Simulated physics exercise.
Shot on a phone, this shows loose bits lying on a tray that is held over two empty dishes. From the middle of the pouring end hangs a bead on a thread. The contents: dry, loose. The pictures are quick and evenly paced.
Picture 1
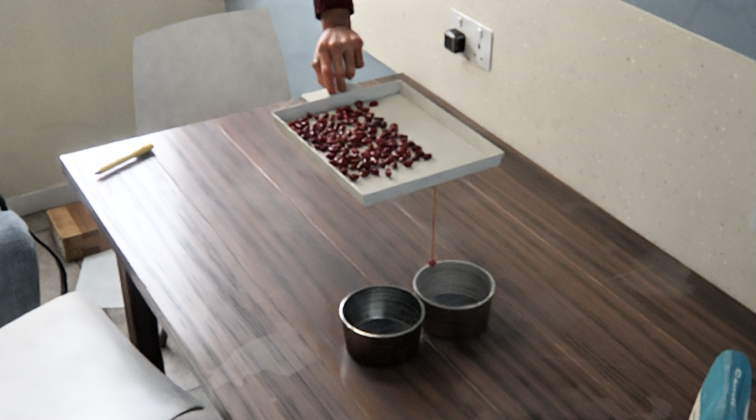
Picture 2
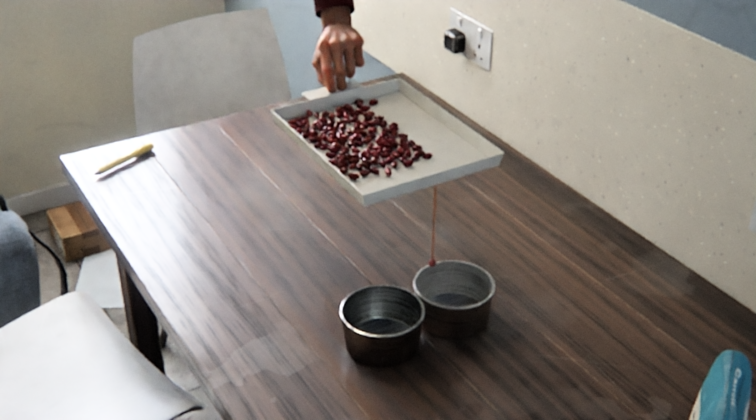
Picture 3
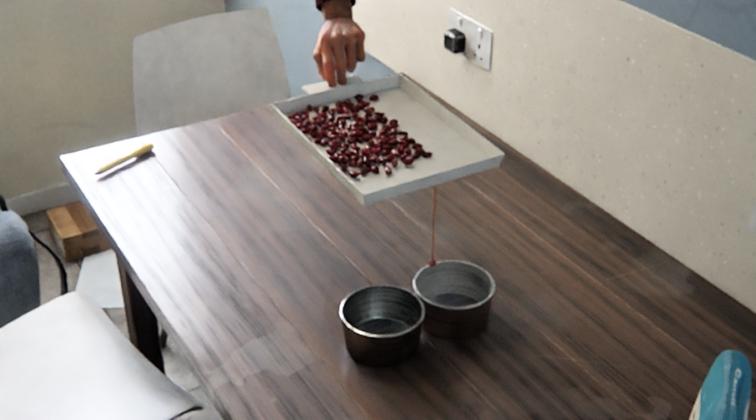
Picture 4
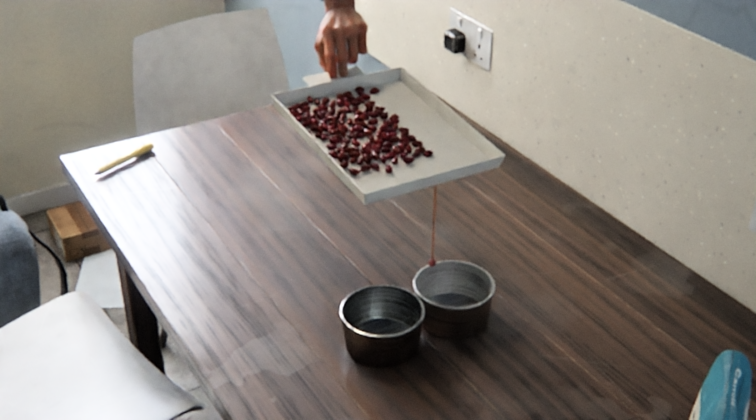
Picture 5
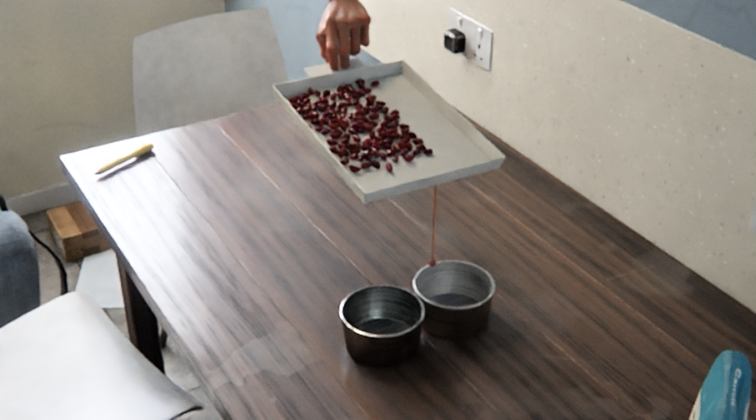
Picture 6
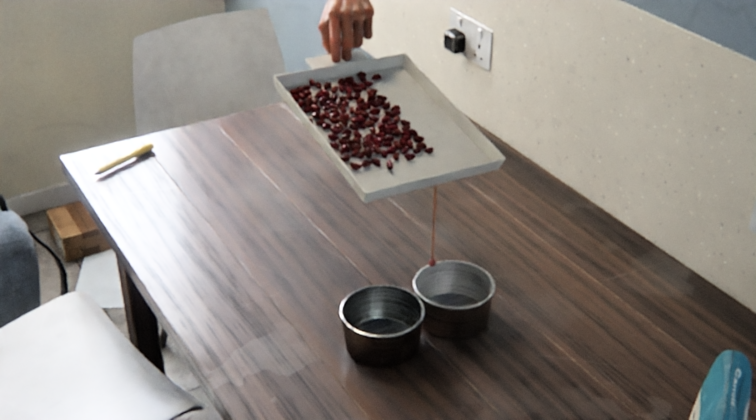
A pale, shallow tray of dark red kidney beans is held by a hand at its far edge above two round metal dishes, side by side on a dark wooden table seen from above at an angle. A bead hangs on a reddish thread from the tray's near edge, with a yellow pen at left and a wall socket behind. The hand slowly raises the far edge, tilting the tray slightly toward the dishes, while the beans stay bunched at left and the camera remains still.
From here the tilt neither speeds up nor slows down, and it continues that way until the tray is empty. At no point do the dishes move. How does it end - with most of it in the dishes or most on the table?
Catch falls short of half.
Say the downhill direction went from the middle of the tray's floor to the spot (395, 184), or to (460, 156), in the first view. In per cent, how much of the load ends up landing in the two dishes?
In turn some 100 and 0 per cent.
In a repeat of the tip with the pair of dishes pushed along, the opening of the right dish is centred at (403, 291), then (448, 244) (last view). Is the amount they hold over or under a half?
At place one not up to half; at place two not up to half.
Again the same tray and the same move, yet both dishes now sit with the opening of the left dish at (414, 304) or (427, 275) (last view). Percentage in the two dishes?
You'd get 70 in a hundred the first time and 50 in a hundred the second.
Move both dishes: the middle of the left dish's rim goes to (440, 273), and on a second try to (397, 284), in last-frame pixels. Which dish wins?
Result, try one: The right of the two; try two: The right of the two.
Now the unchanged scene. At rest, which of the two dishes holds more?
Winner: The right side.
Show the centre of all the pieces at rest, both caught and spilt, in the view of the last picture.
I'd mark it at roughly (498, 305).
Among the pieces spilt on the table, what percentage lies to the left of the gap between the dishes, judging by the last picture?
Estimate: About 0 in every hundred.
Soon, tray tipped steeply; nearly all on the tray; a stray few in the air.
A while on, tray tipped right over; nearly all on the tray; a small part outside both; a stray few in the air.
Towards the end, tray tipped past a quarter turn; about a third in the right dish; about two thirds outside both.
Finally, tray tipped past a quarter turn; none in the left dish; about a third in the right dish; about two thirds outside both.
